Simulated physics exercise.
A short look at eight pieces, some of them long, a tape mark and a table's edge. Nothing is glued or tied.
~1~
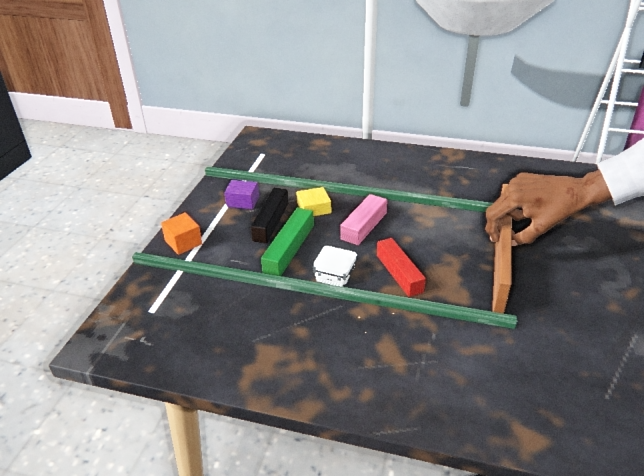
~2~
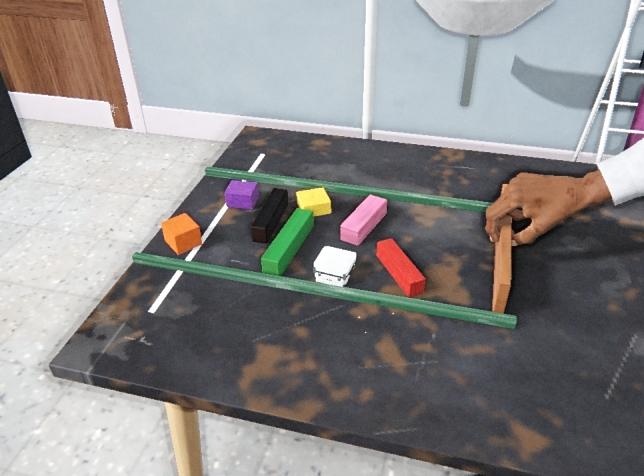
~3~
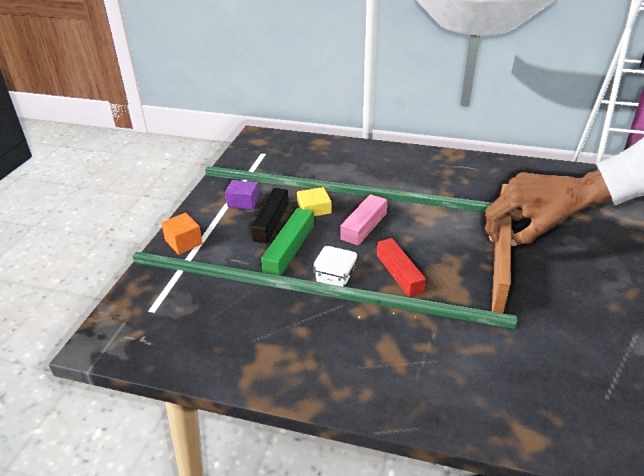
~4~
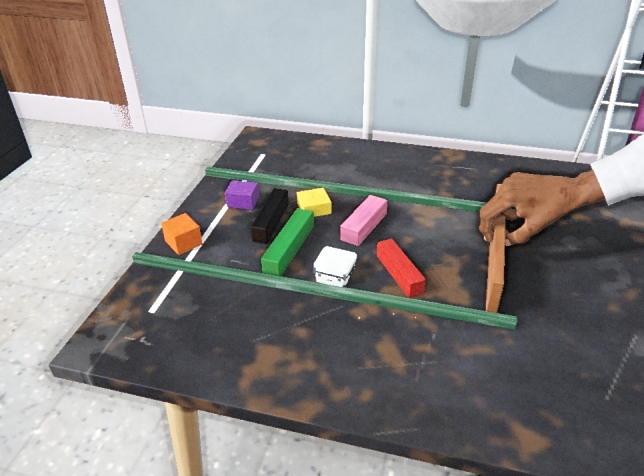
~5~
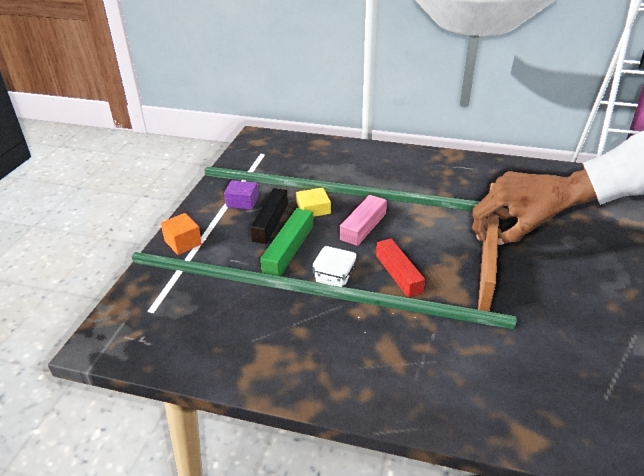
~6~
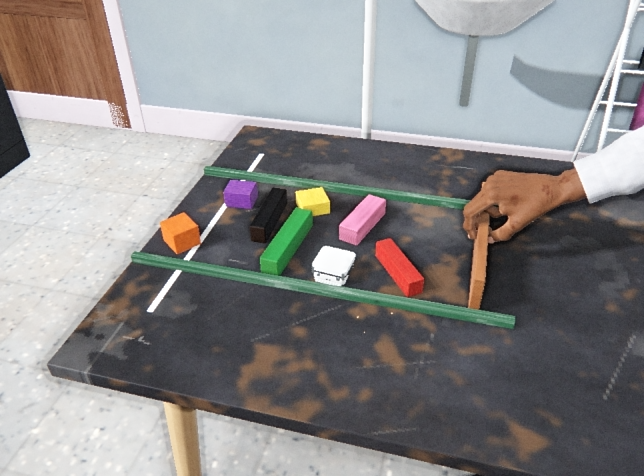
The clip opens on a dark, worn table where eight colored pieces lie between two green rails near a white tape line, as a hand holds a brown board upright at the right. The hand then slides the board slightly left along the rails, while the pieces stay still.
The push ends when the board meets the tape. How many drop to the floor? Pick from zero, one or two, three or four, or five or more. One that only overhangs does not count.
In the end the number that fall off is three or four.
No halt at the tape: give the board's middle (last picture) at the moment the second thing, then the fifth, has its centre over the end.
Near (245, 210) and (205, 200).
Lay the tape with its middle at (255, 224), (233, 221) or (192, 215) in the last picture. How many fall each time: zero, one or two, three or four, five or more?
In that order: Not one; one or two; five or over.
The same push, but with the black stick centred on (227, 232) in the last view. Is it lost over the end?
From there it is lost.
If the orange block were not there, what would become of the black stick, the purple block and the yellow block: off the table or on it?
The black stick falls, the purple block falls, the yellow block stays on.
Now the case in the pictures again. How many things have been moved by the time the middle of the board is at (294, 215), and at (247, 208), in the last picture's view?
The counts are 7 and 8.
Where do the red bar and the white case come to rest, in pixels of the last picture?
The red bar at (193, 233), the white case at (163, 240).
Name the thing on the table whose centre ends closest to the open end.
The green stick ends nearest.
Soon after, none off yet; orange block at rest near (181, 233); purple block at rest near (241, 194); black stick at rest near (269, 214).
After that, none off yet; orange block at rest near (181, 233); purple block at rest near (241, 194); black stick displaced a little near (257, 212).
And then, none off yet; orange block displaced about its own width near (157, 229); purple block displaced well along near (193, 184); black stick displaced about its own width near (200, 200).
In the end, the number that fall off is three or four; gone, black stick, purple block and orange block.
